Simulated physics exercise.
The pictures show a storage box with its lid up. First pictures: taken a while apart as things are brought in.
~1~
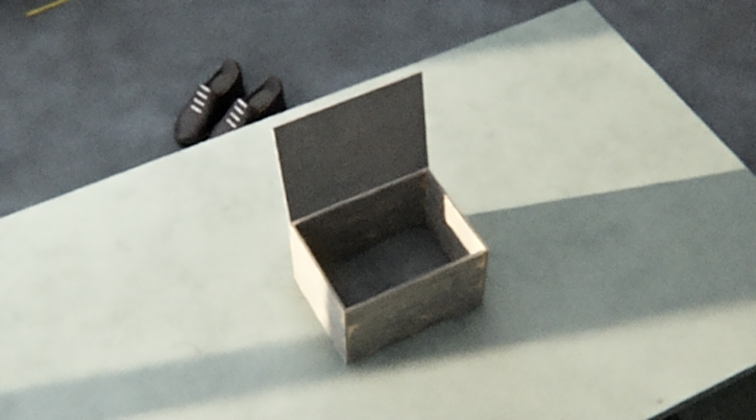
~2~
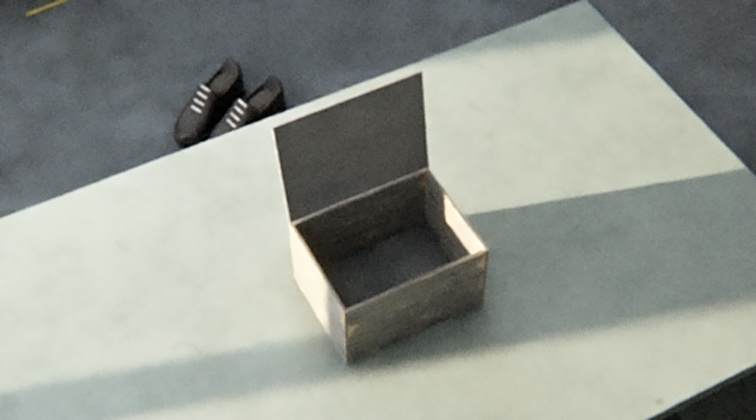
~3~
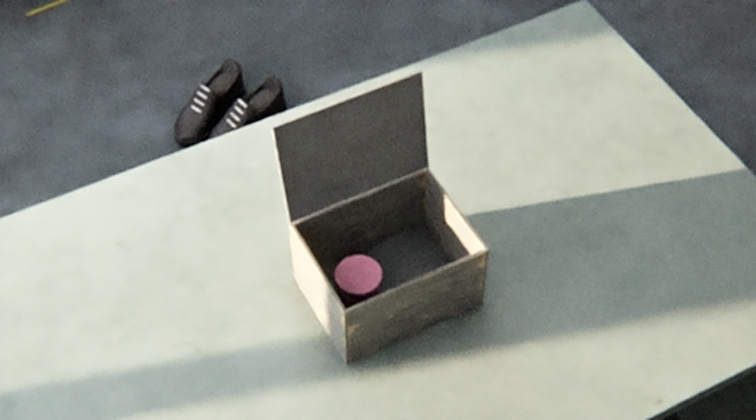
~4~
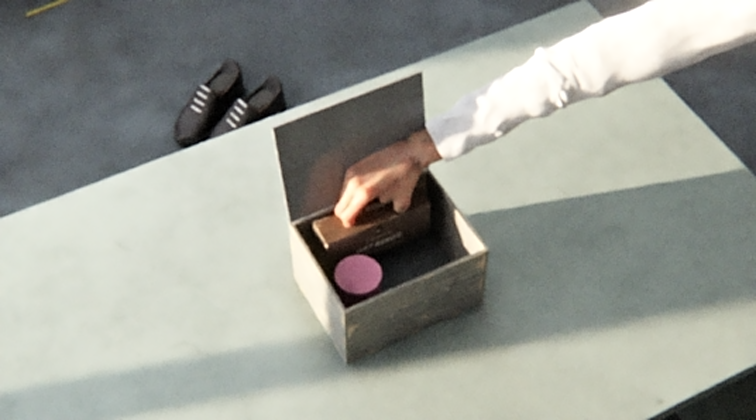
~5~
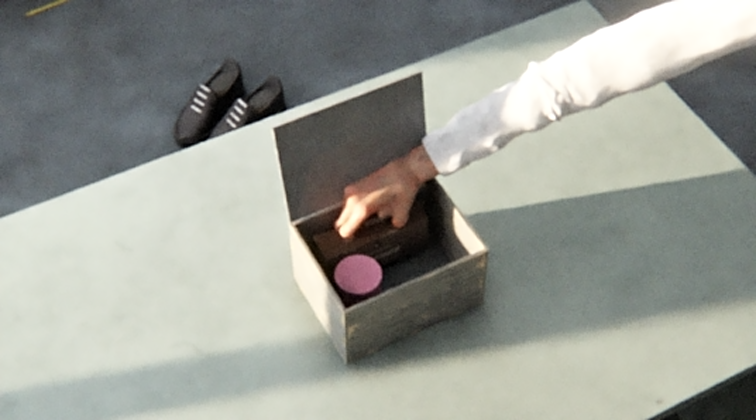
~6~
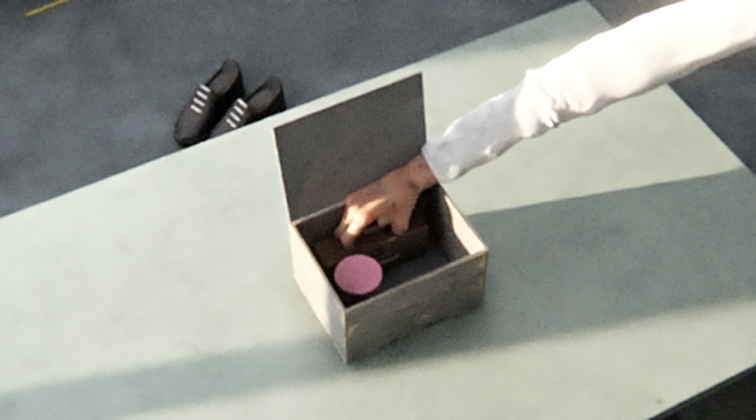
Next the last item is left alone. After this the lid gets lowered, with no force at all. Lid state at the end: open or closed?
Closed.
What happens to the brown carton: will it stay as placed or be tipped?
Looking at the last picture, the brown carton is left as set.
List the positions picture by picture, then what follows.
The last thing is not in view yet, in the first picture.
The last thing is not in view yet, in the second picture.
The last thing is not in view yet; pink tin (359, 293), in the third picture.
Still above its spot; brown carton (373, 228); pink tin (359, 293), in the fourth picture.
Still above its spot; brown carton (371, 242); pink tin (359, 293), in the fifth picture.
Put in, still held; brown carton (371, 250); pink tin (359, 293), in the sixth picture.
Then, 1.40 s past the last view, lid 72° above the rim.
Then, 1.90 s past the last view, lid 35° above the rim.
Finally, lid shut; both still in place. Final places as the last picture's camera would see them, brown carton near (371, 250).
